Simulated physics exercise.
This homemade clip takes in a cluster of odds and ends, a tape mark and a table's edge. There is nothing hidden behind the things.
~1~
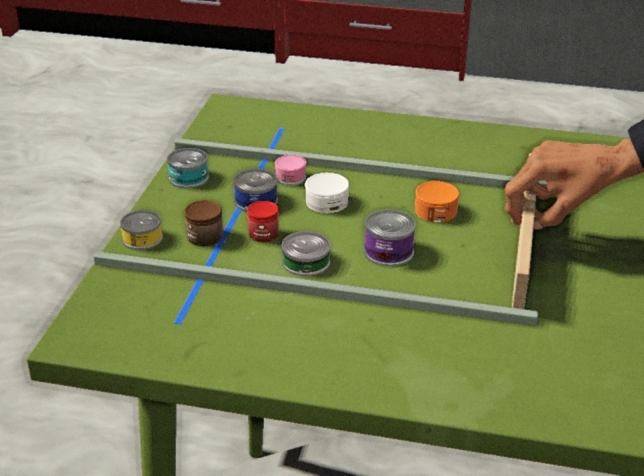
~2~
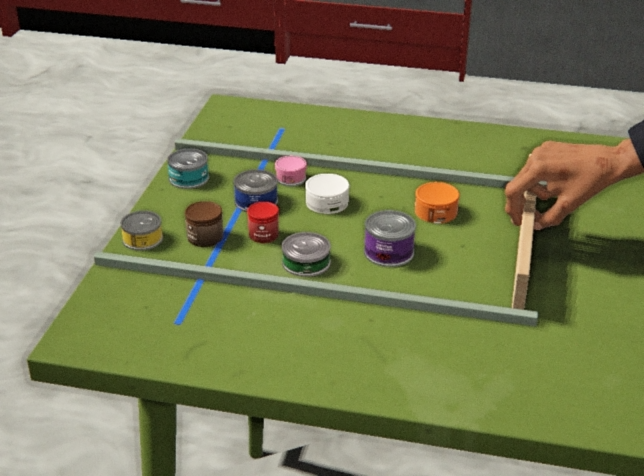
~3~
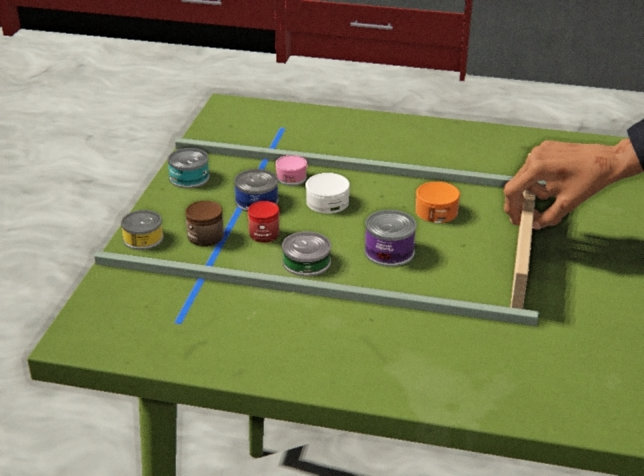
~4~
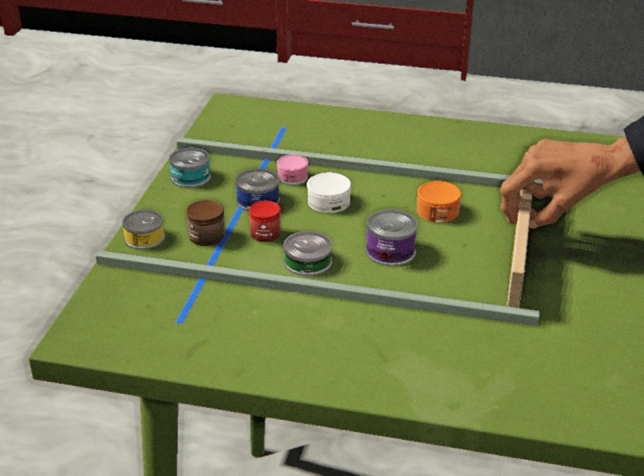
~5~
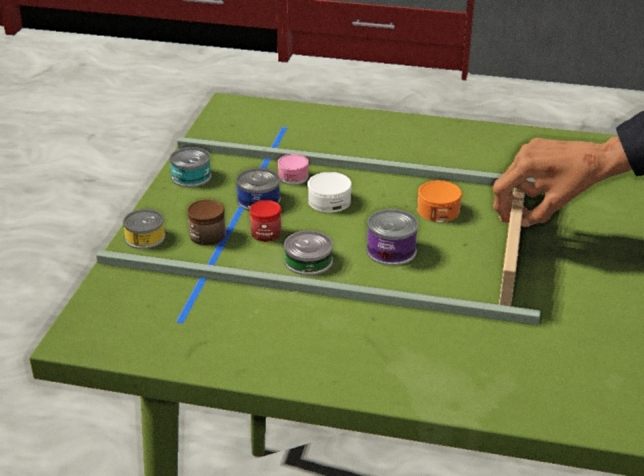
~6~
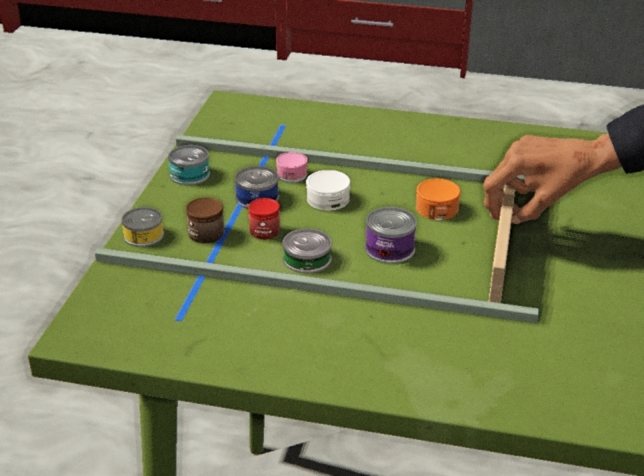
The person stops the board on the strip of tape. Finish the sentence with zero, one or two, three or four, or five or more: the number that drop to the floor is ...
The number that drop to the floor is zero.
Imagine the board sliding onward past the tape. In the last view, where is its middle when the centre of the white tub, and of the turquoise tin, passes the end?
White tub over the end: About (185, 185). Turquoise tin over the end: About (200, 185).
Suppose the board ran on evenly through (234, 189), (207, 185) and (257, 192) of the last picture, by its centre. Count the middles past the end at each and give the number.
0, 2 and 0.
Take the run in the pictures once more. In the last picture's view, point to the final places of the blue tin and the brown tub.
The blue tin settles near (152, 189); as for the brown tub, near (167, 220).
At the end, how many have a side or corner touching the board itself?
Contact count: 4.
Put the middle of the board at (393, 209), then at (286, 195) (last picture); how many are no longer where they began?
Counts: 2, 8.
Soon after, none off yet; yellow tin at rest near (143, 226); turquoise tin at rest near (189, 165); brown tub at rest near (205, 220).
At rest, the number that fall off is zero.
